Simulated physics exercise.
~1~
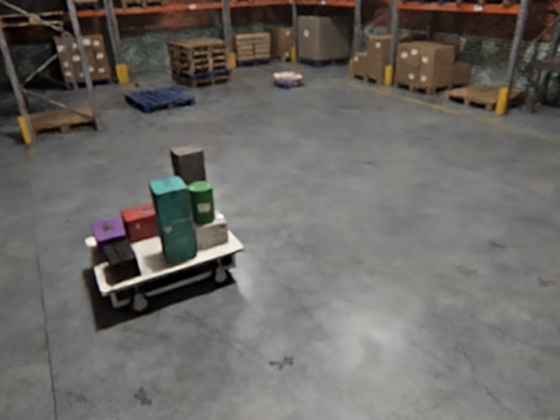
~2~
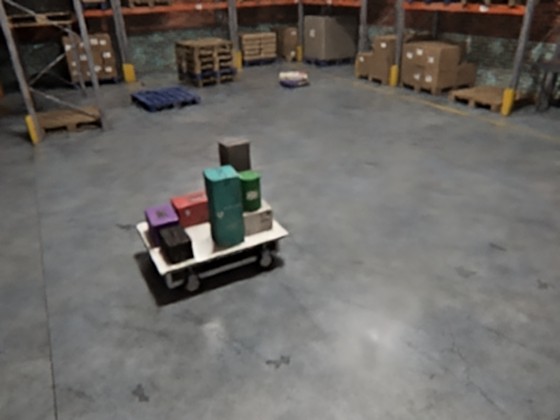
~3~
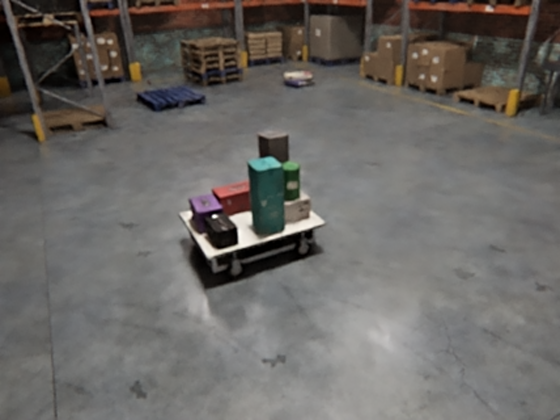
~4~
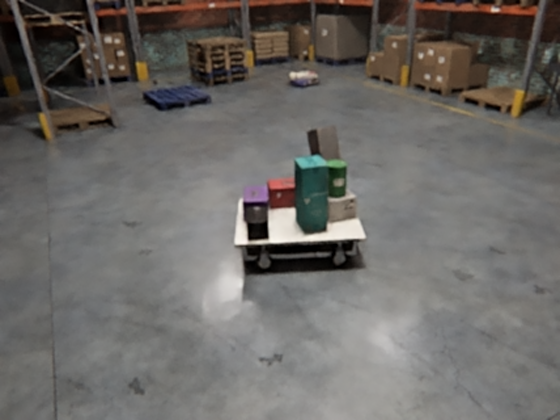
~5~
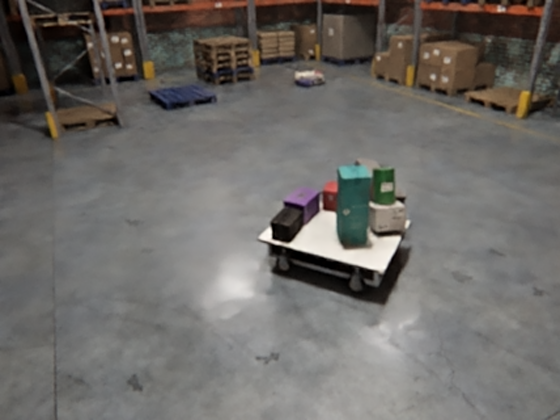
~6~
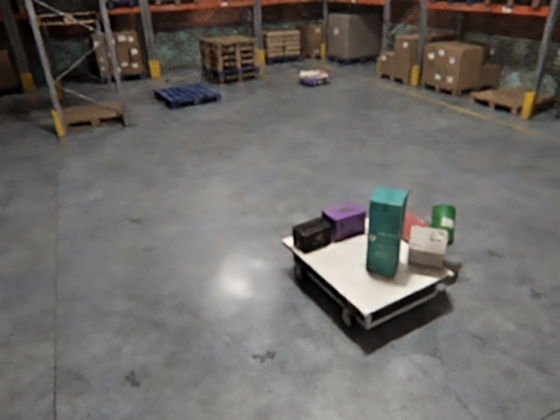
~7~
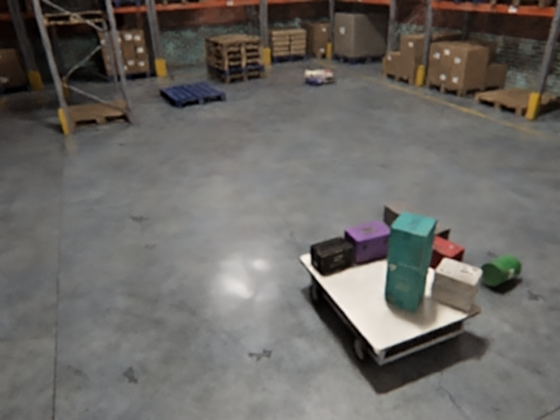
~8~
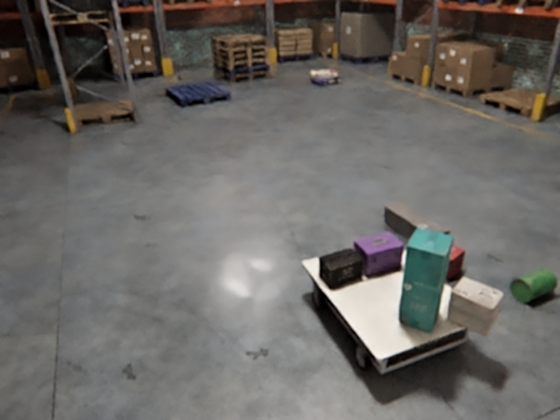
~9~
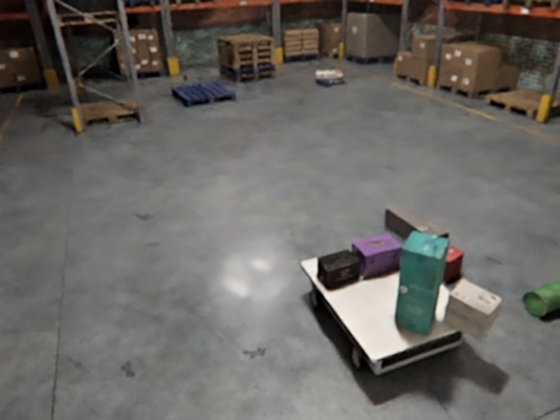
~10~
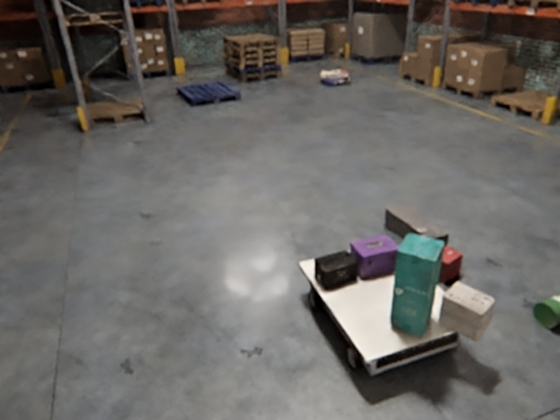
Loaded cart rolling right and turning sharply on a warehouse floor, shedding grey, green and red items while the turquoise box stays upright.
